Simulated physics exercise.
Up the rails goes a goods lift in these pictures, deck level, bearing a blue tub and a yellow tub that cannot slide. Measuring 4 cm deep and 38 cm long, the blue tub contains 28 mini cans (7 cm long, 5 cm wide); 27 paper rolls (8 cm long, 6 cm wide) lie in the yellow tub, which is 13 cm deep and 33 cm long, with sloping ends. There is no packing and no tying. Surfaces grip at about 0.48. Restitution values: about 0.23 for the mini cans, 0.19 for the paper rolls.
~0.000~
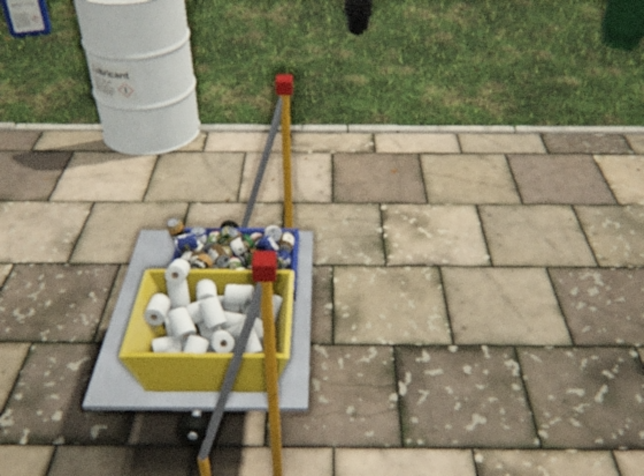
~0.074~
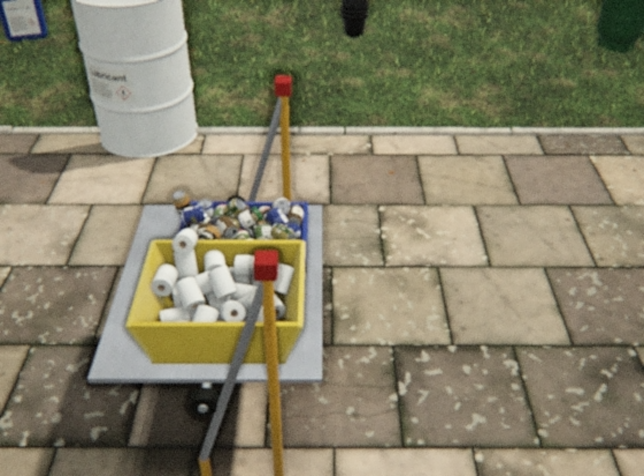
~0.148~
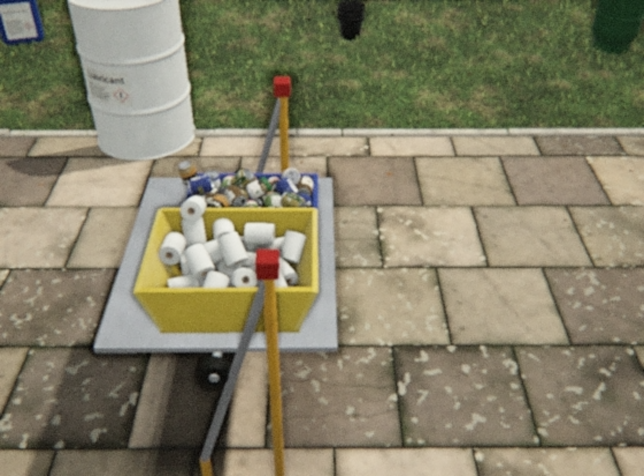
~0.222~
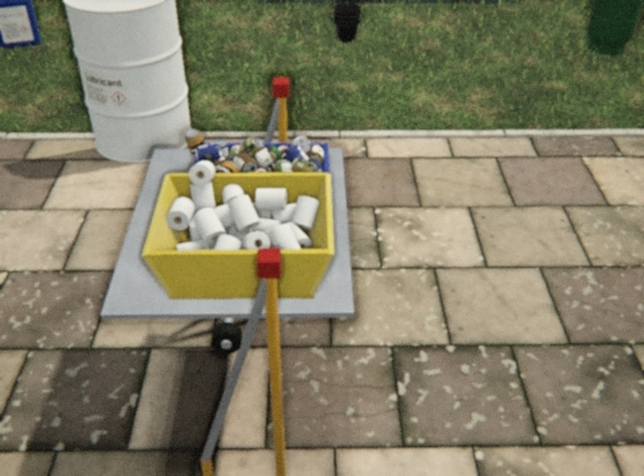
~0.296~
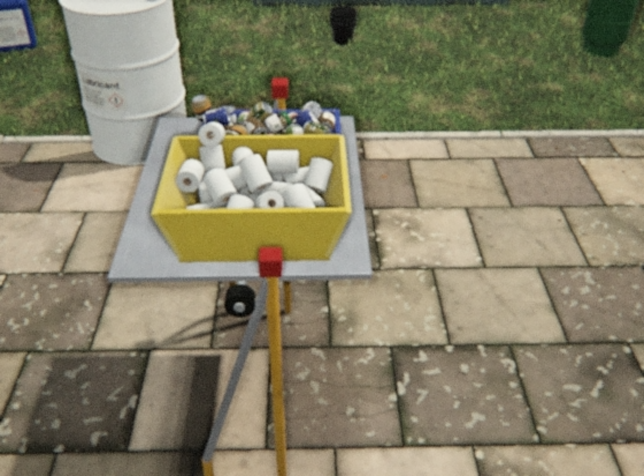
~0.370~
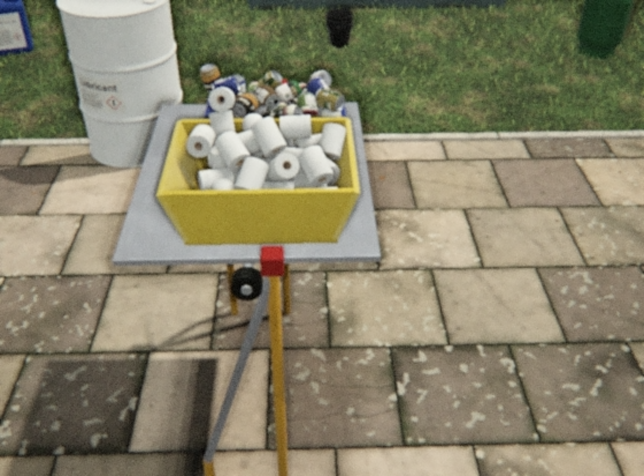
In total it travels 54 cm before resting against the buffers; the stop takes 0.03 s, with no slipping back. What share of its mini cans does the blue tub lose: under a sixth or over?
Escapes: Past a sixth.
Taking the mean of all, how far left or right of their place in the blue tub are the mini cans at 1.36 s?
About 20 cm right.
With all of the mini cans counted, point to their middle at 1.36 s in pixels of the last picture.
Centre approx. (313, 117).
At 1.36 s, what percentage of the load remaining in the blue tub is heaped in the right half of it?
Some 70 per cent.
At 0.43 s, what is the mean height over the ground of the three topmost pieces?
Close to 116 cm up.
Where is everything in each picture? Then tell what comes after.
In the first frame (each is followed by its nearest rim corner in this view; the camera moves round a little), yellow tub, (284, 356); moved 0 cm; none out.
In the second frame, yellow tub, (298, 324); moved 12 cm.
In the third frame, yellow tub, (312, 289); moved 24 cm.
In the fourth frame, yellow tub, (328, 251); moved 37 cm.
In the fifth frame, yellow tub, (346, 209); moved 49 cm.
In the sixth frame, yellow tub, (354, 190); moved 54 cm; none out.
After 0.43 s, blue tub 28 in, 0 out and yellow tub 27 in, 0 out.
After 0.59 s, blue tub 24 in, 4 out and yellow tub 26 in, 1 out.
After 0.81 s, blue tub 20 in, 8 out and yellow tub 26 in, 1 out.
Final count (at 1.36 s), blue tub 18 in, 10 out and yellow tub 26 in, 1 out. Asked share, 10 of 28, 36 per cent.
